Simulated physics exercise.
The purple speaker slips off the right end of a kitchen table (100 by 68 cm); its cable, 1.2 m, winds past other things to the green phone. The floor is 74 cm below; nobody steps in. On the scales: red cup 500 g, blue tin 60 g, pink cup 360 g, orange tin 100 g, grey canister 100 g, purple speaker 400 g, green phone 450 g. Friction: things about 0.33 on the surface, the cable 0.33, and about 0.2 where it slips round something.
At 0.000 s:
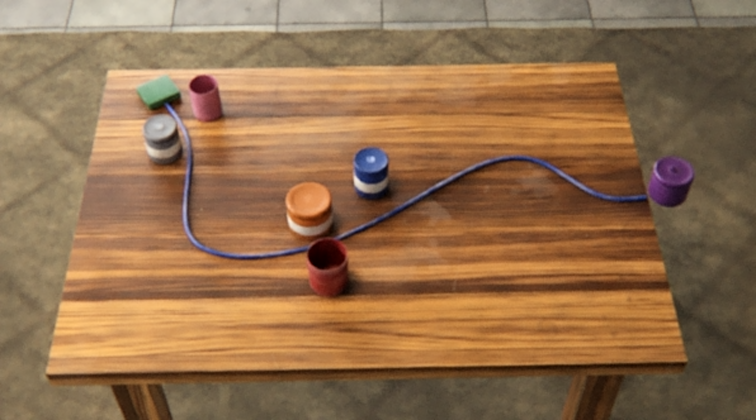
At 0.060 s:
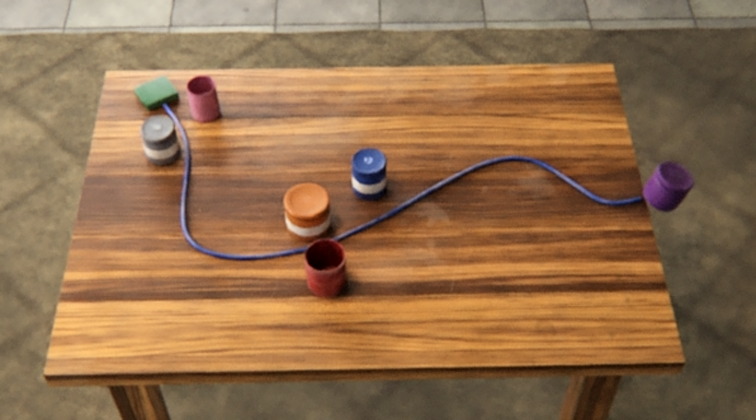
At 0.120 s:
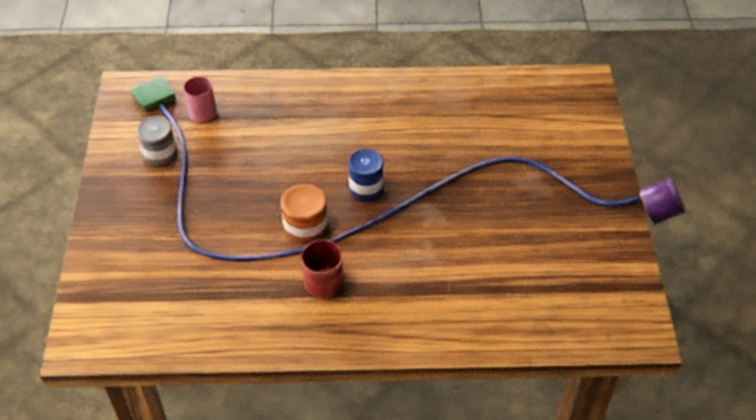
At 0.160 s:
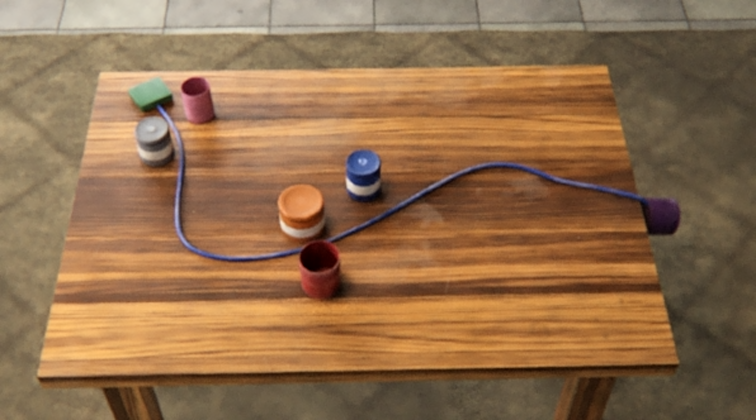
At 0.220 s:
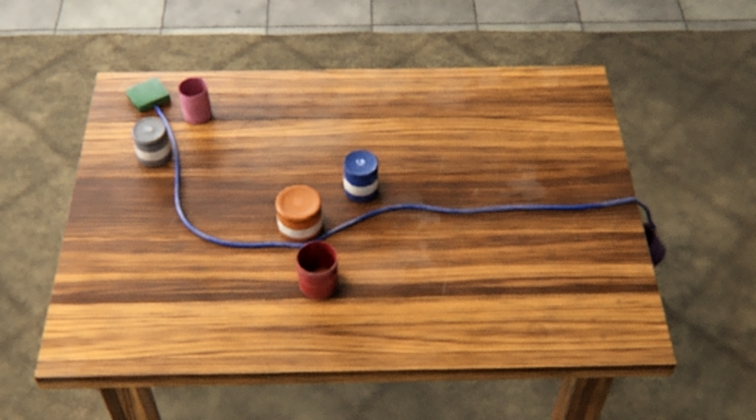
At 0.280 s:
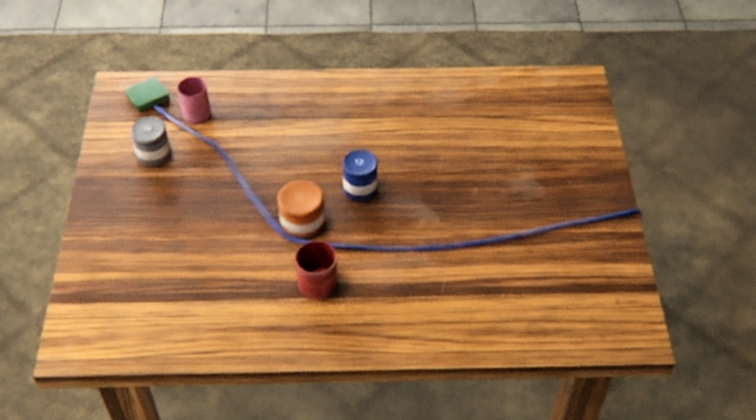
We see a wooden table with cups, tins and a small green object tied to a blue cable; a purple cylindrical object tips over the right edge and drops from view, pulling the winding cable straighter across the tabletop.
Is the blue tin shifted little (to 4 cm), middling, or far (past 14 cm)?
Verdict: The blue tin travels a long way.
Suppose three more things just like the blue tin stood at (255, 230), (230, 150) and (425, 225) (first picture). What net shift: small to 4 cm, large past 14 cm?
In that order: Large, large, middling.
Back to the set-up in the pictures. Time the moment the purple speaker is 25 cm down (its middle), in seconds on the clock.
That is: 0.28 s.
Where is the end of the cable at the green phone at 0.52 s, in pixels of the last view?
At about (188, 120).
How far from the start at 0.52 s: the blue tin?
Blue tin 20 cm.
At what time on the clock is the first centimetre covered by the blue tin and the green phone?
About: Blue tin 0.36 s, green phone 0.34 s.
At 0.5 s, the cable's tail end at (188, 120); blue tin 20 cm off its start, orange tin 38 cm off its start, green phone 7 cm off its start.
At 0.7 s, the cable's tail end at (208, 124); blue tin 38 cm off its start, orange tin over the edge, green phone 12 cm off its start.
At 1.0 s, the cable's tail end at (212, 125); blue tin 42 cm off its start at (499, 56), orange tin over the edge, green phone 13 cm off its start at (194, 123).
At 1.2 s, the cable's tail end at (215, 125); blue tin over the edge, orange tin over the edge, green phone 14 cm off its start.
At 2.4 s, the cable's tail end at (215, 125); blue tin over the edge, orange tin over the edge, green phone 14 cm off its start at (197, 123), pink cup 6 cm off its start at (222, 86).
